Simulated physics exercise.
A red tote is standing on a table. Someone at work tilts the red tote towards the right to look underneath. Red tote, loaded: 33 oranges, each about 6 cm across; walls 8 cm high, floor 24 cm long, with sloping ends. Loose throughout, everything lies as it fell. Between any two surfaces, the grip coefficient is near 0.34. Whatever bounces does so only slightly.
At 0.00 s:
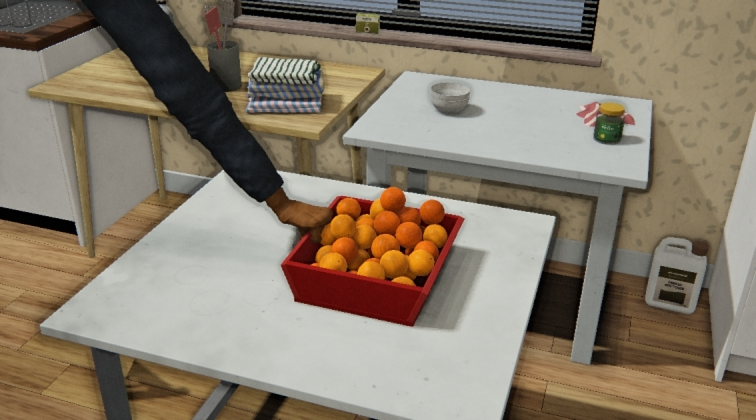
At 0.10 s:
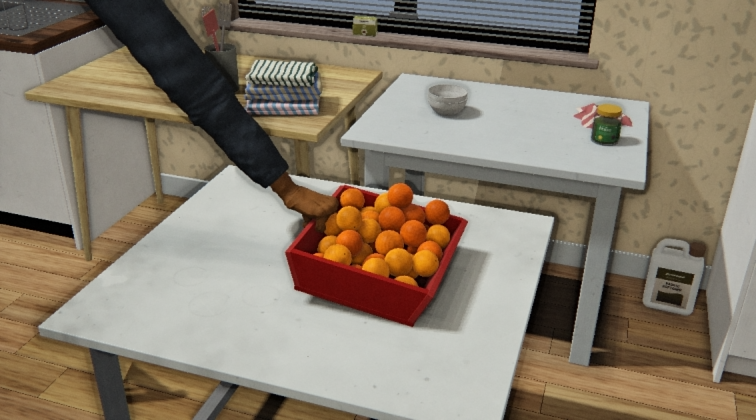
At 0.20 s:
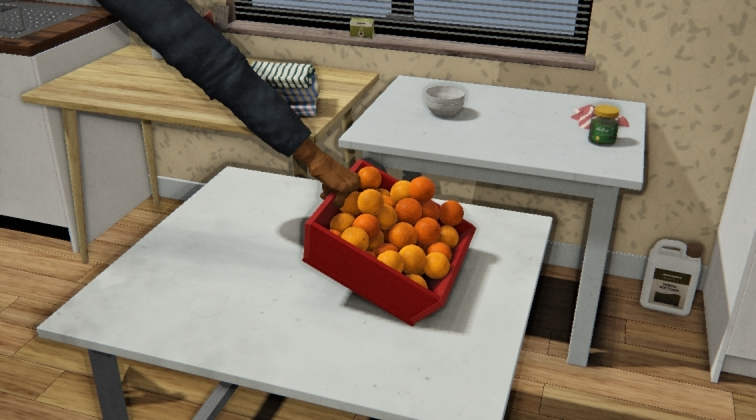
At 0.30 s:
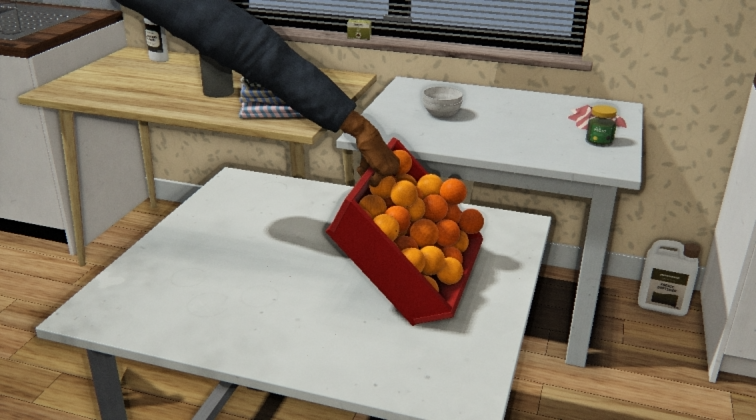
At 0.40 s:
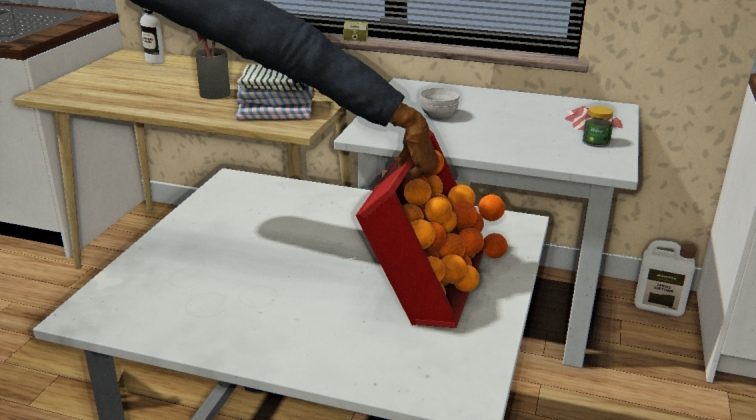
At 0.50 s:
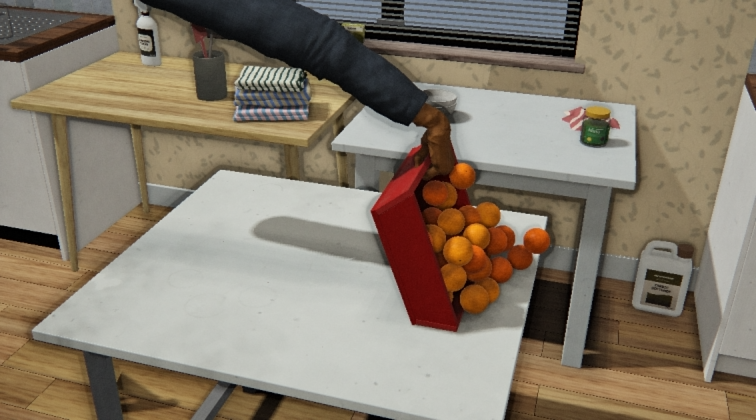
In a kitchen, a gloved hand grips the left side of a red tote of oranges on a white table and tilts it steeply towards the right, as the oranges shift and tumble out over its lower side.
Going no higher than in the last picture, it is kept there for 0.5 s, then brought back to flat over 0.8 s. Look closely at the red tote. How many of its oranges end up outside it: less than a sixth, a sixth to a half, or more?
Most likely the spill will come to beyond half of the pieces.
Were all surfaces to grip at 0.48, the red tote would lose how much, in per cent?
Red tote 80 per cent.
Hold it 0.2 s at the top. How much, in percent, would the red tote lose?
In that case the red tote sheds 80 percent of its load.
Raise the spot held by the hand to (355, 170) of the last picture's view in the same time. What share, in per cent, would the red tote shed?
Then red tote 10 per cent.
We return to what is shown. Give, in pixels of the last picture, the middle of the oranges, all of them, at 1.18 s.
The middle is around (533, 285).
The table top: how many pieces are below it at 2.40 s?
Roughly 20 in all.
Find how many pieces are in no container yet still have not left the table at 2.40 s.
Roughly 5.
After 0.80 s, tilt 70°; red tote 11 in, 22 out.
After 1.18 s, tilt 61°; red tote 6 in, 27 out.
After 1.72 s, tilt 2°; red tote 6 in, 27 out.
When it is over (at 2.40 s), red tote 6 in, 27 out. Asked share, 27 of 33, 82 per cent.
